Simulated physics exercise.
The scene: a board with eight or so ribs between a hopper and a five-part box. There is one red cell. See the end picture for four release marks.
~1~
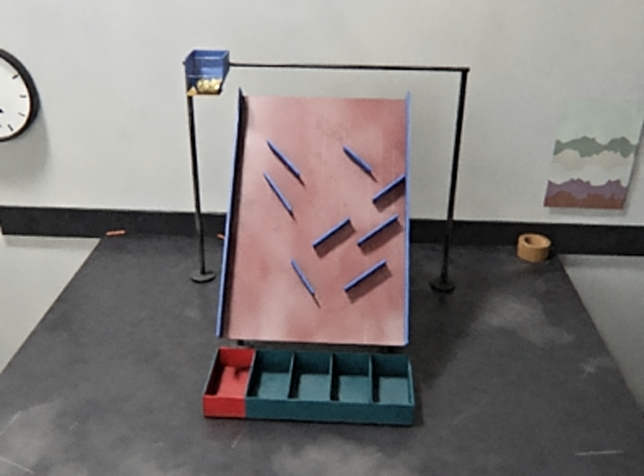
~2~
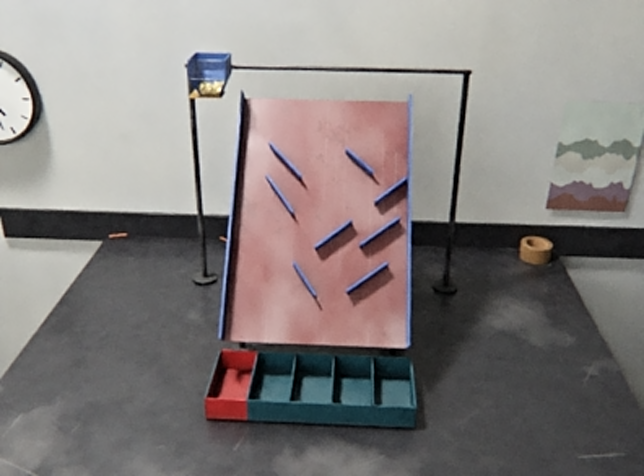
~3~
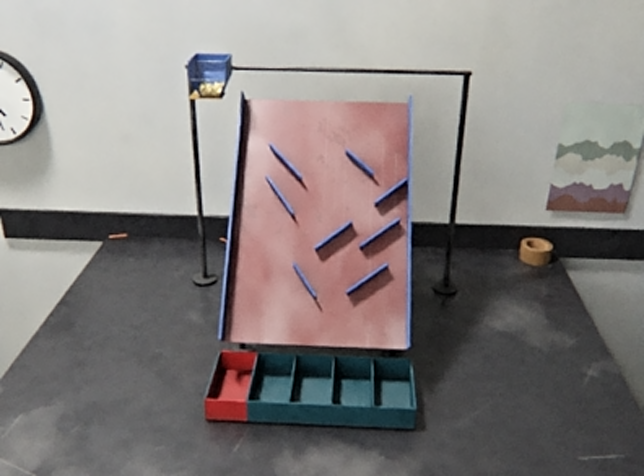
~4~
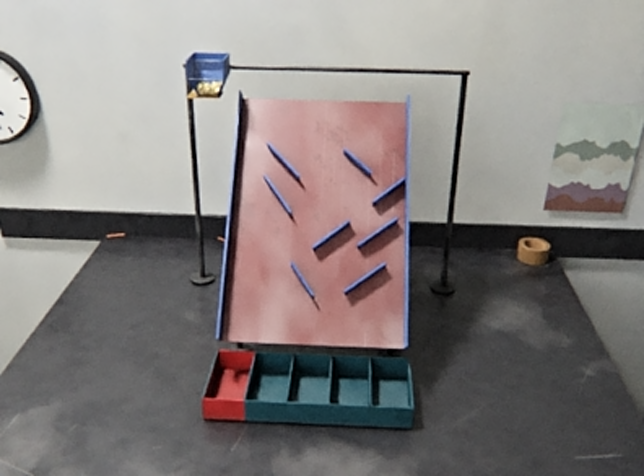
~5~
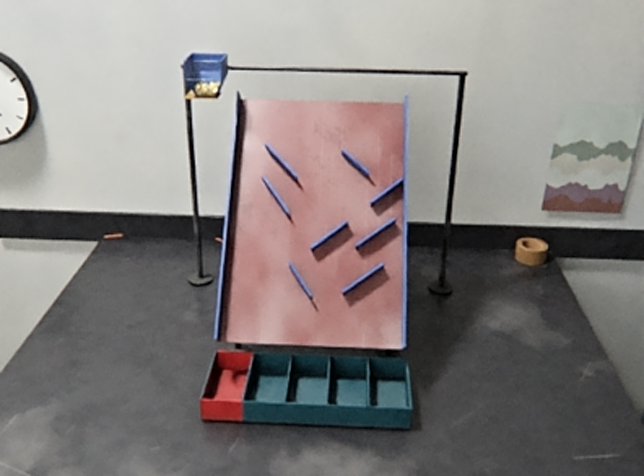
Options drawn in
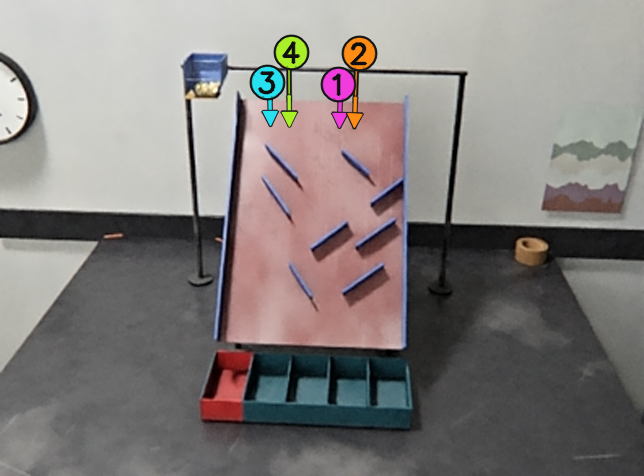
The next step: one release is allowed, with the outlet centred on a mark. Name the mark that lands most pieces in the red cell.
Choose 3.
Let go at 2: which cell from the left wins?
The third.
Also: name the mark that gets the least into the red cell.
2 it is.
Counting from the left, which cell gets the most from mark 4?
The fourth.
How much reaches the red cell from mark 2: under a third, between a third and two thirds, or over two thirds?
It is under a third.
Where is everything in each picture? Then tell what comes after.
The first picture shows hopper near (210, 84), soya beans, door shut.
The second picture shows ribs (269, 142) to (301, 176), (346, 148) to (373, 172), (266, 175) to (293, 212).
The third picture shows ribs (375, 202) to (407, 178), (315, 248) to (352, 221), (360, 246) to (400, 218).
The fourth picture shows ribs (291, 262) to (313, 296), (344, 291) to (386, 263).
The fifth picture shows red cell near (222, 409), number 1 of 5 from the left.
On the marked copy, mark 1 meets the board at (339, 122); mark 2 meets the board at (354, 122); mark 3 meets the board at (270, 120); mark 4 meets the board at (289, 121).
For mark 1, a small share in the red cell, the bulk in other cells, a small share outside the box.
For mark 2, a small share in the red cell, all but a few in other cells, only a few outside the box.
For mark 3, close to a third in the red cell, close to half in other cells, a small share outside the box.
For mark 4, close to a quarter in the red cell, the bulk in other cells.
